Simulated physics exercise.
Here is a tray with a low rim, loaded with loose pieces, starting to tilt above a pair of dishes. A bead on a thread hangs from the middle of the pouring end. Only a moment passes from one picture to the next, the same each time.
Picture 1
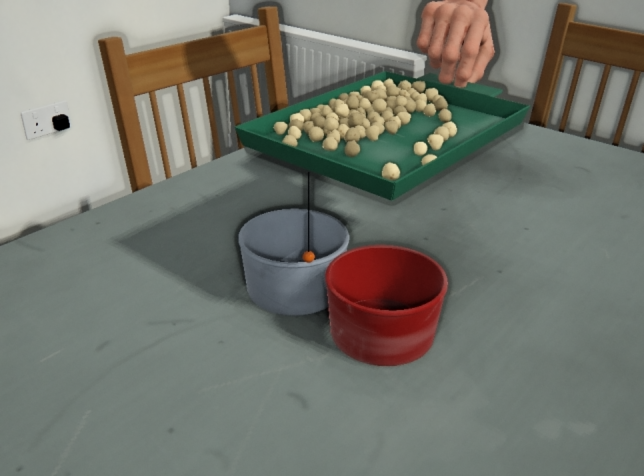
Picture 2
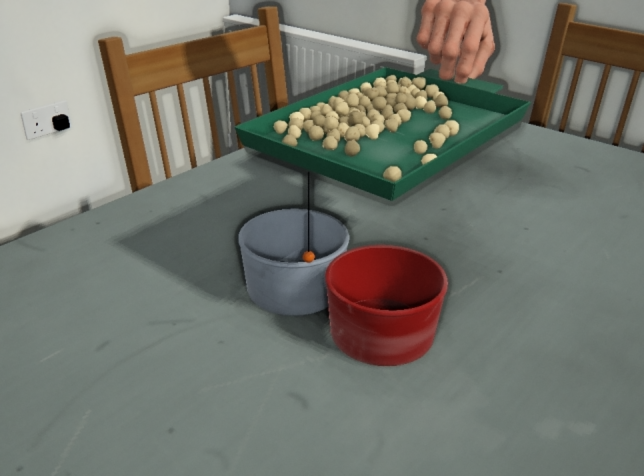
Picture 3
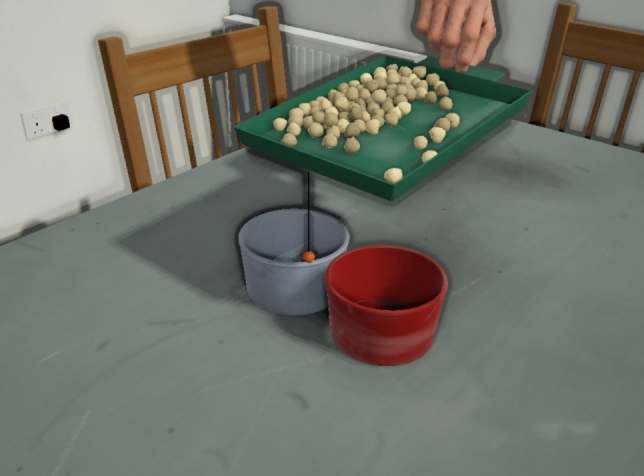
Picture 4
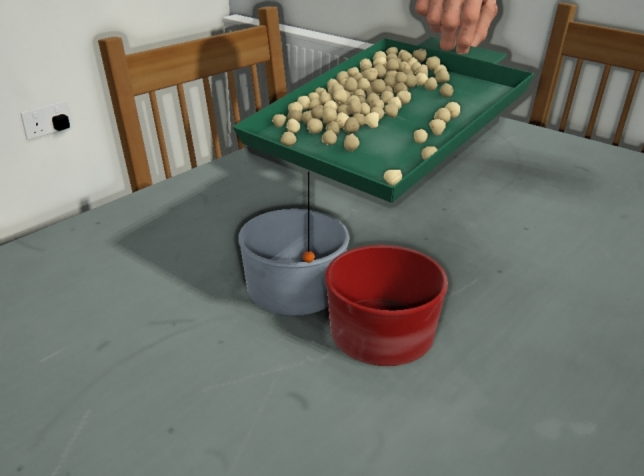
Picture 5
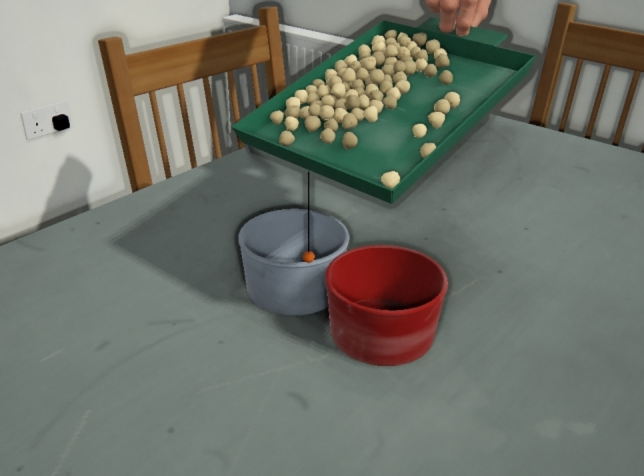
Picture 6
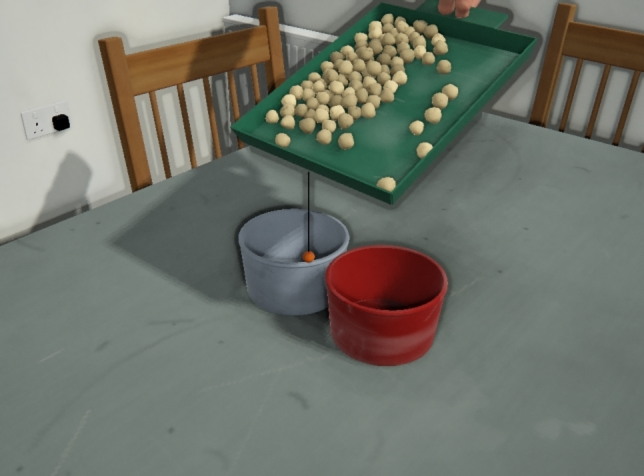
A hand raises the far end of a green tray of round nuts above two bowls.
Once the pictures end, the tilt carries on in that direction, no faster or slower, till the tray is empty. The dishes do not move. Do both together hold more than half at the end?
In the dishes lies less than half of it.
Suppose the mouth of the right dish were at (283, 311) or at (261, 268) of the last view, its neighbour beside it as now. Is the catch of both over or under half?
The first try: The larger part. The second: Less than half.
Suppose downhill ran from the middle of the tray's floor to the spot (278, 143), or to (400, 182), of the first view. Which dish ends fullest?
In turn: The dish on the left; the right one.
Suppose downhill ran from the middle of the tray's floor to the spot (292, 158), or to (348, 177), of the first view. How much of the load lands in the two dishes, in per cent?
The first gives 0 %, the second 0 %.
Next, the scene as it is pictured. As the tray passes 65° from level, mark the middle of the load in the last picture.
Close to (318, 135).
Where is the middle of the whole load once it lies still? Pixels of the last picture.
Close to (278, 387).
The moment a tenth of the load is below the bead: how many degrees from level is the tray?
At some 75 degrees.
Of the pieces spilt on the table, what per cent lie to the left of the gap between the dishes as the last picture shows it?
About 80 per cent.
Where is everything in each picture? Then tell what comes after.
In the first frame, corners of the pouring end at (242, 126) and (393, 179), level; middle of the load at (360, 115), macadamia nuts; left dish at (257, 278); right dish at (349, 326); bead on its thread at (309, 257).
In the second frame, corners of the pouring end at (242, 126) and (393, 179), level; middle of the load at (360, 112).
In the third frame, corners of the pouring end at (241, 126) and (393, 181), tipped barely, lowest at the right corner; middle of the load at (360, 106).
In the fourth frame, corners of the pouring end at (240, 126) and (392, 183), tipped a little, lowest at the right corner; middle of the load at (359, 96).
In the fifth frame, corners of the pouring end at (239, 125) and (391, 185), tipped a little, lowest at the right corner; middle of the load at (358, 87).
In the sixth frame, corners of the pouring end at (238, 125) and (390, 188), tipped clearly, lowest at the right corner; middle of the load at (355, 79), about a third on the move; left dish at (257, 278); right dish at (349, 326).
Soon after the last picture, tray tipped steeply; most on the tray; a small part outside both; a small part in the air.
A little later, tray tipped past a quarter turn; a small part on the tray; about two thirds outside both; about a quarter in the air.
Later still, tray tipped past a quarter turn; all outside both.
At rest, tray tipped past a quarter turn; none in the right dish; none in the left dish; all outside both.
